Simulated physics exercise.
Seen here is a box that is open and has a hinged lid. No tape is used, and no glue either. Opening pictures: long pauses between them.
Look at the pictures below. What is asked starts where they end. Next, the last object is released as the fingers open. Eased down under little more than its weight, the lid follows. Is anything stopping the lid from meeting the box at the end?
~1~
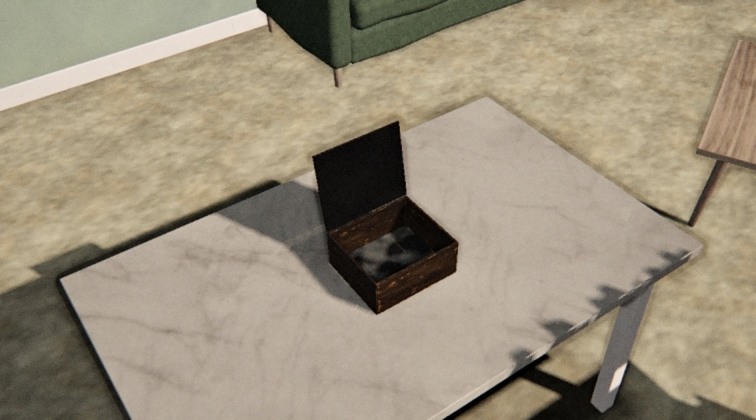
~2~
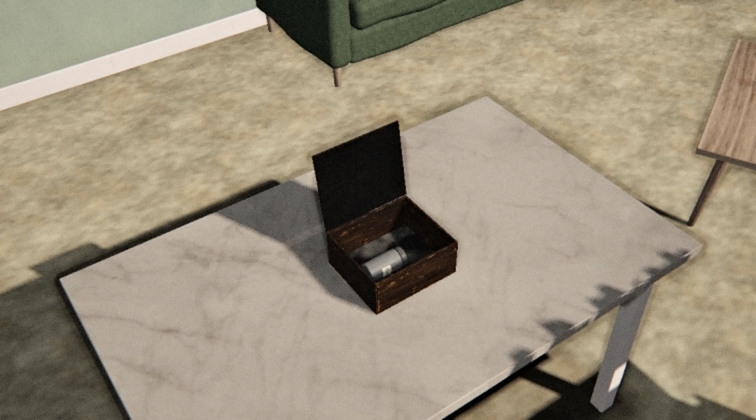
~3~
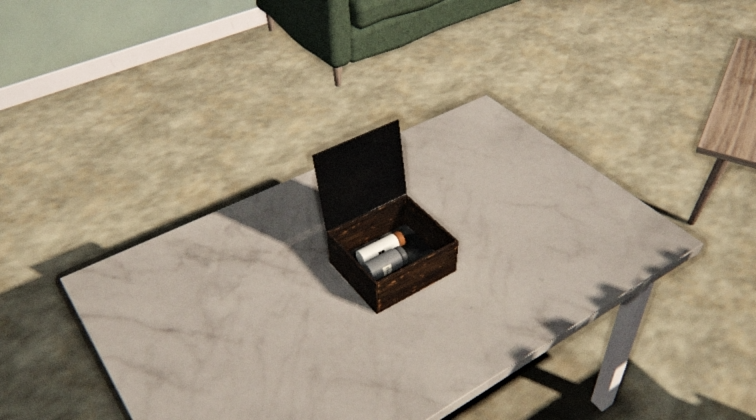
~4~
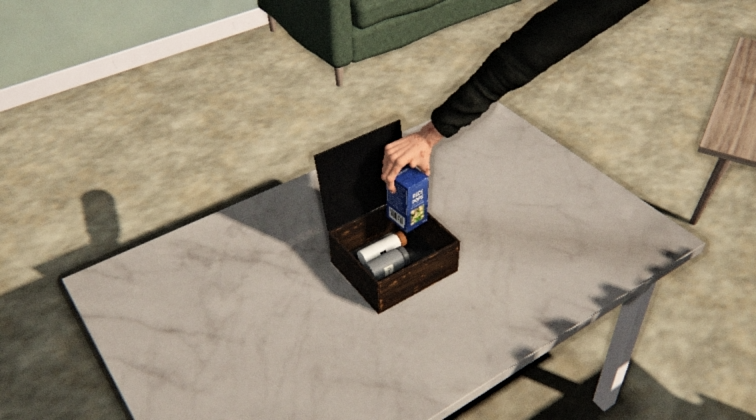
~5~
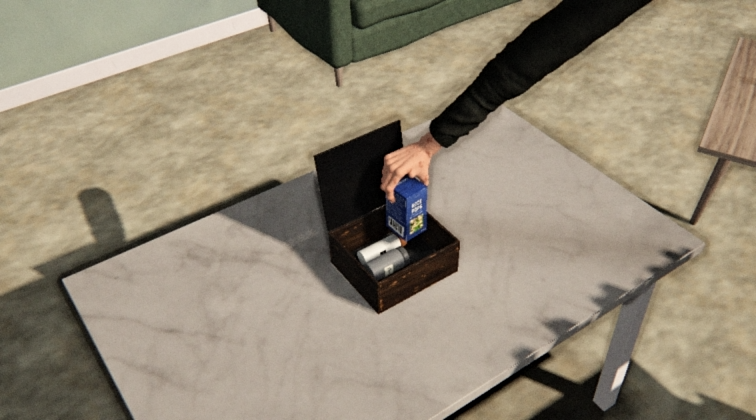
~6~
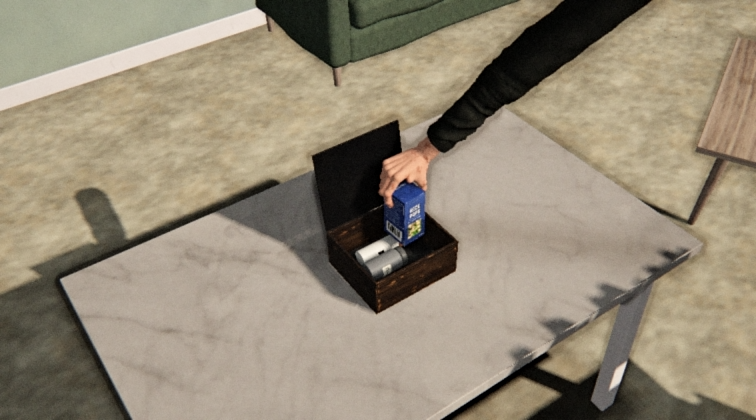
No, the lid closes.
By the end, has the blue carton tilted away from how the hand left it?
In the end, it winds up askew.
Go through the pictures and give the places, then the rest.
In the first picture, the last thing is not in view yet.
In the second picture, the last thing is not in view yet; grey shaker (385, 265).
In the third picture, the last thing is not in view yet; grey shaker (385, 264).
The fourth picture shows coming down; blue carton (407, 197); grey shaker (387, 264).
The fifth picture shows coming down; blue carton (406, 207); grey shaker (387, 264).
The sixth picture shows in place under the hand; blue carton (404, 211); grey shaker (385, 264).
Then, 1.10 s on from there, lid starting down; blue carton on its side near (418, 246); white shaker shifted about its own width.
Then, 1.80 s on from there, lid 36° above the rim; blue carton on its side near (418, 246); white shaker shifted about its own width.
In the end, lid shut; toppled in the box, blue carton; the other 2 unmoved. At the end, from the last picture's camera, blue carton near (418, 246).
